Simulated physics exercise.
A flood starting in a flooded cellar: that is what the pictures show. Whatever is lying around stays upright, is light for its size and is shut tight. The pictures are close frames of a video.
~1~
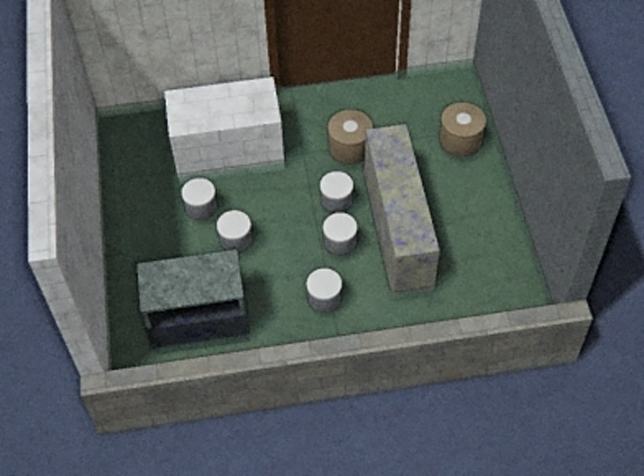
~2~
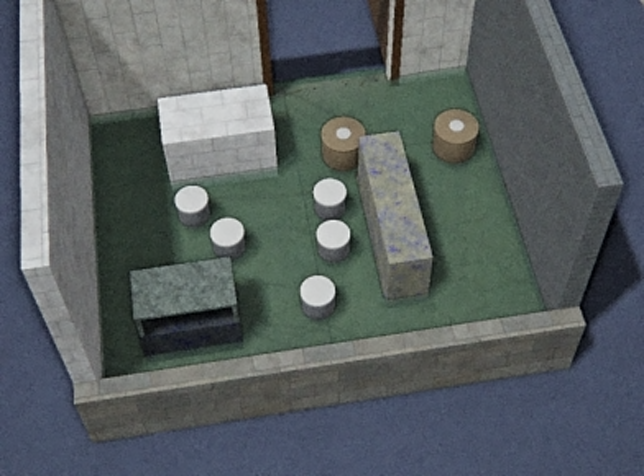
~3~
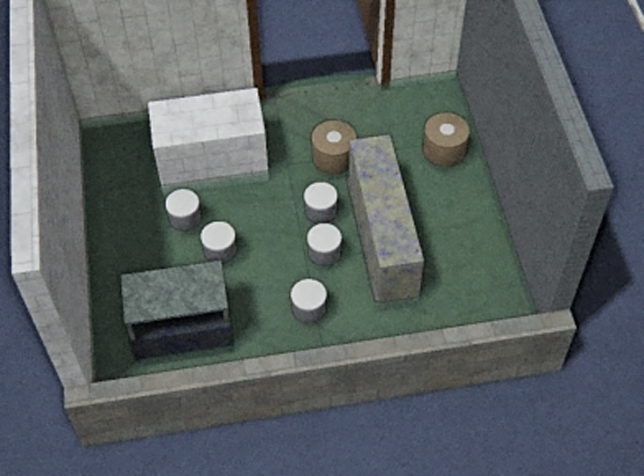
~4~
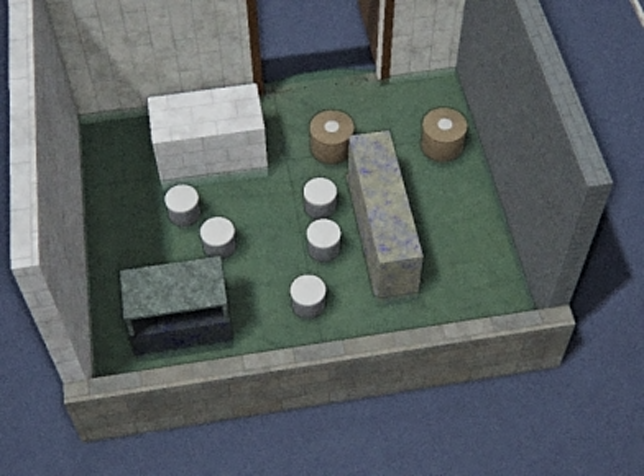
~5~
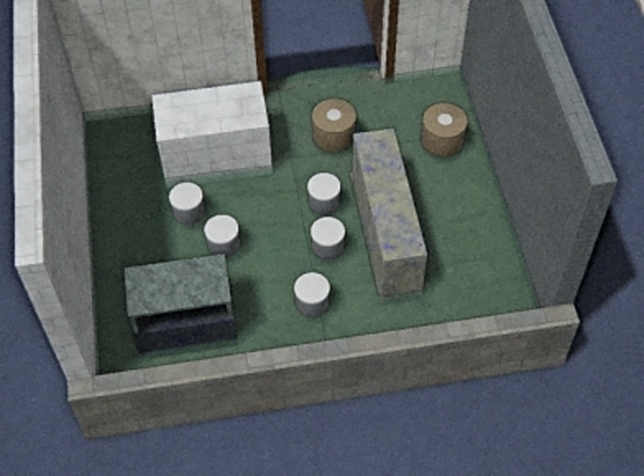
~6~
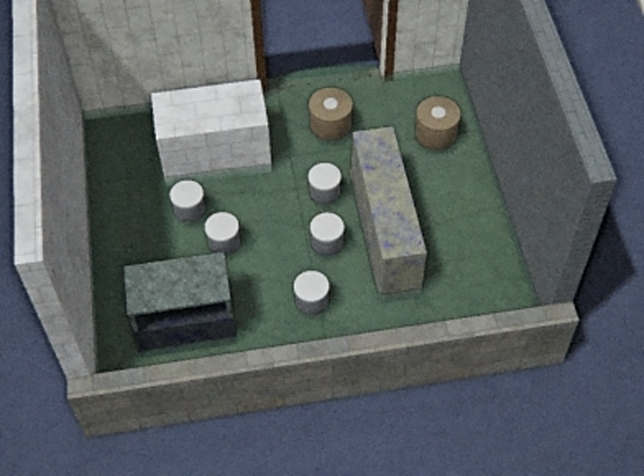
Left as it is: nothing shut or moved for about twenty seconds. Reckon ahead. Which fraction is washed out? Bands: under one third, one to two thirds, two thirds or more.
Two thirds or more.
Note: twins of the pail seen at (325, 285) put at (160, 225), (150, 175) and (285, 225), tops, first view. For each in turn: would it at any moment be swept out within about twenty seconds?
In that order: Inside, out, gone.
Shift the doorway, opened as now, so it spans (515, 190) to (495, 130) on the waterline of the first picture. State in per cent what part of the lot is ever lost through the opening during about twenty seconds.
About 60 percent.
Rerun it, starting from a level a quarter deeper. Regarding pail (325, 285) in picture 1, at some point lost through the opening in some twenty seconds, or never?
As I see it, it never leaves.
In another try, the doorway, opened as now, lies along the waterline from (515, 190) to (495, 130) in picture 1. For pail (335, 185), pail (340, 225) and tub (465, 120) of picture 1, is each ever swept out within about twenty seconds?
Turn by turn - departs, stays put, departs.
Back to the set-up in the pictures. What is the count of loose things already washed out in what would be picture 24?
All told, it is 3.
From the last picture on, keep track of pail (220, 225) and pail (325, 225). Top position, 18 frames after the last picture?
Approximately (274, 184), then (313, 56).
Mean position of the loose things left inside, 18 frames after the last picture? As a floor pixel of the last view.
Roughly (291, 184).
A moment on, 1 of 7 are out; 6 afloat.
Next, 3 of 7 are out; 4 afloat.
Later, 5 of 7 are out; 2 afloat.
In the end, 6 of 7 are out; 1 afloat.
